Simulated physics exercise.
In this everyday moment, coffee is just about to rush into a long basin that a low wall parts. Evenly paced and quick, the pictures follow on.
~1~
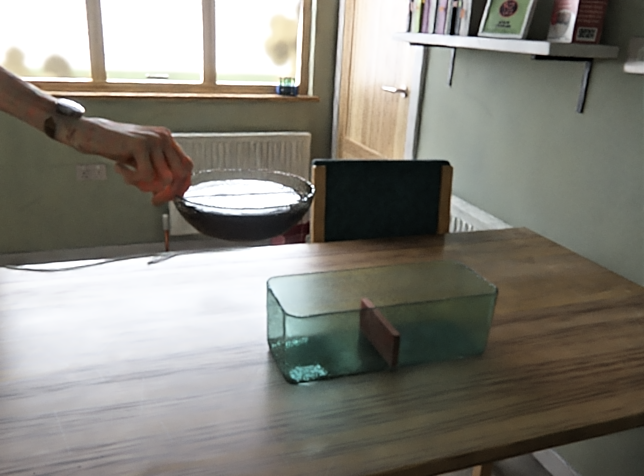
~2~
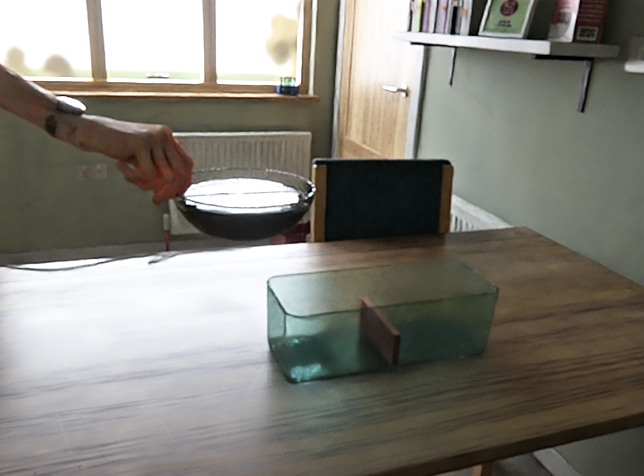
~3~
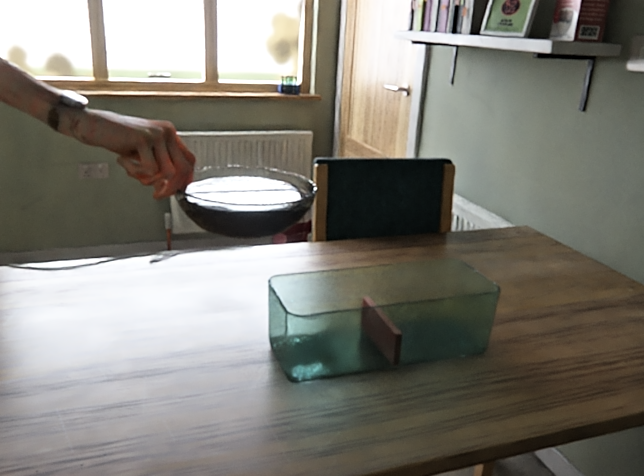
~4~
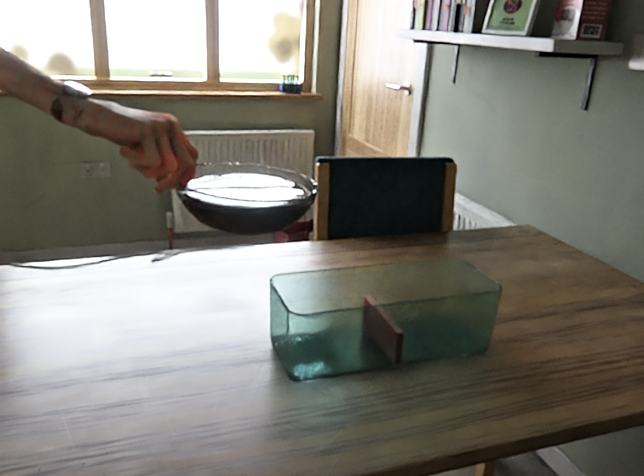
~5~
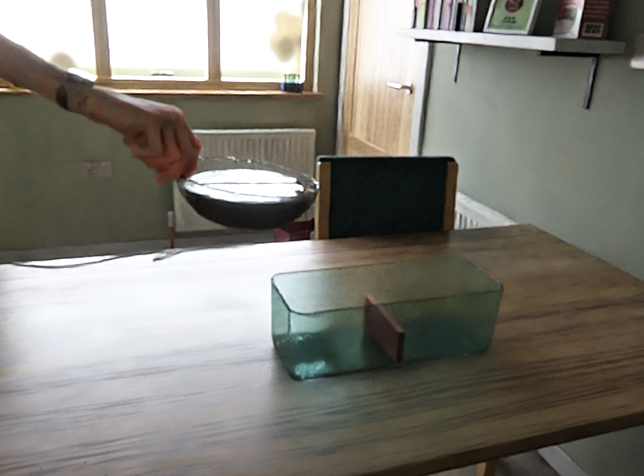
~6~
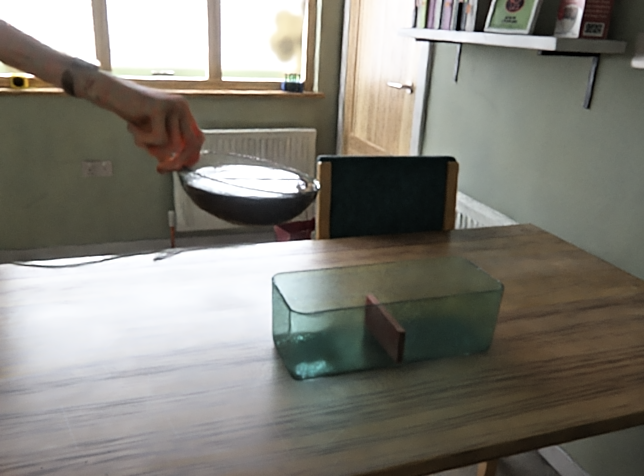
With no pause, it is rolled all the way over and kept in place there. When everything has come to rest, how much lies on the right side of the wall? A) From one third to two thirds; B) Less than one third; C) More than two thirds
A, from one third to two thirds.
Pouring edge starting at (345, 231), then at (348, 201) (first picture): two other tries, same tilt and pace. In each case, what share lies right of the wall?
Close to 85 in a hundred, and close to 85 in a hundred.
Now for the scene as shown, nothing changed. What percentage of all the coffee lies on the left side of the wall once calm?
35 %.
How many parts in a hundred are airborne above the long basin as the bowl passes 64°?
Roughly 55 %.
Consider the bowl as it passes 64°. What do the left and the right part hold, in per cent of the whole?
5 percent or so left, 0 percent or so right.
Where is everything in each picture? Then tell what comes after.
In the first picture, it leans 0°; its right rim is at (310, 185); the coffee meets the walls at (175, 200) and (305, 193); the long basin's rim runs from (275, 298) to (478, 276); the wall's top is at (380, 316).
In the second picture, it leans 0°; its right rim is at (311, 185); the coffee meets the walls at (176, 199) and (305, 192).
In the third picture, it leans 2°; its right rim is at (312, 184); the coffee meets the walls at (177, 196) and (306, 191).
In the fourth picture, it leans 4°; its right rim is at (314, 183); the coffee meets the walls at (179, 191) and (308, 188).
In the fifth picture, it leans 7°; its right rim is at (315, 182); the coffee meets the walls at (182, 186) and (310, 184).
In the sixth picture, it leans 10°; its right rim is at (315, 182); the coffee meets the walls at (184, 181) and (311, 181).
A moment on, the bowl is tipped part way and 40 per cent is still to pour, 7 is left of the wall and 0 right of it.
Next, the bowl is tipped on its side and 0 per cent is still to pour, 25 is left of the wall and 53 right of it.
Then the bowl is tipped on its side and 0 per cent is still to pour, 36 is left of the wall and 56 right of it.
Later the bowl is tipped on its side and 0 per cent is still to pour, 36 is left of the wall and 56 right of it.
Finally, 36 per cent lies left of the wall, 56 right of it and 9 outside.
